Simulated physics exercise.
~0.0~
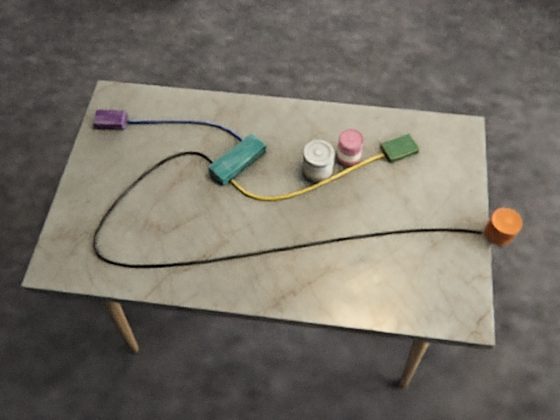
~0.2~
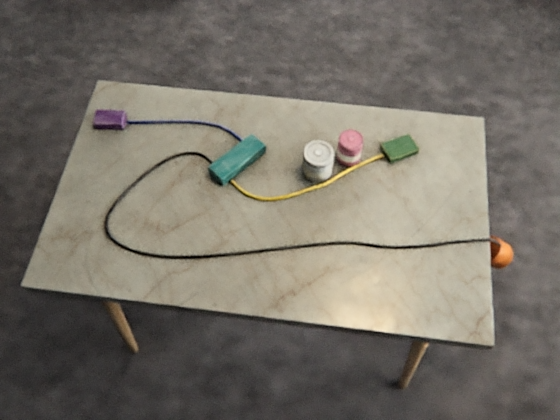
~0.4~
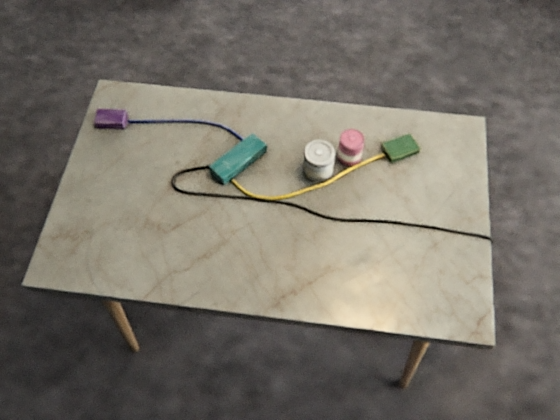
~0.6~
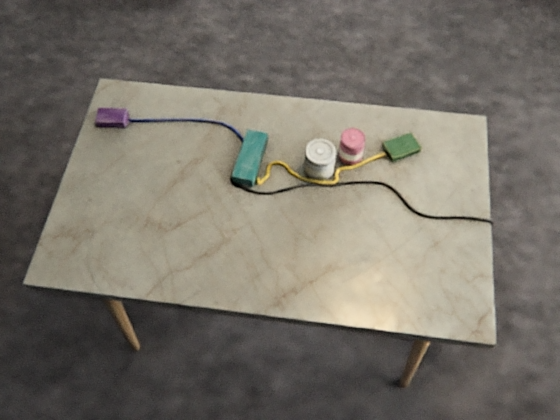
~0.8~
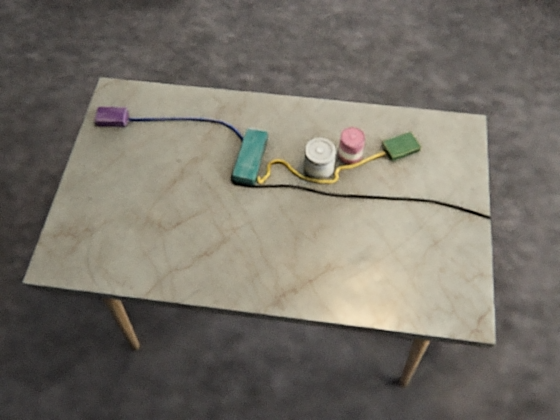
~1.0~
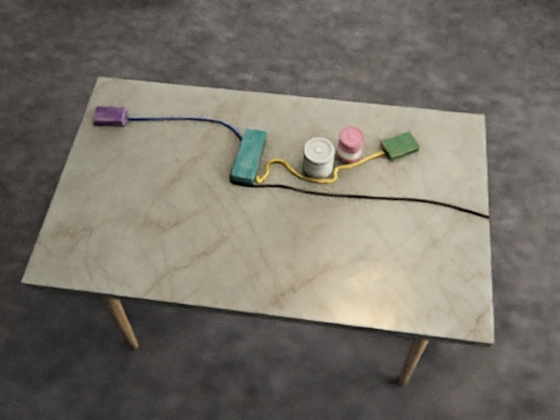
Marble-topped table with an orange speaker dropping off the right edge, its black cable pulling taut and turning a teal power strip.
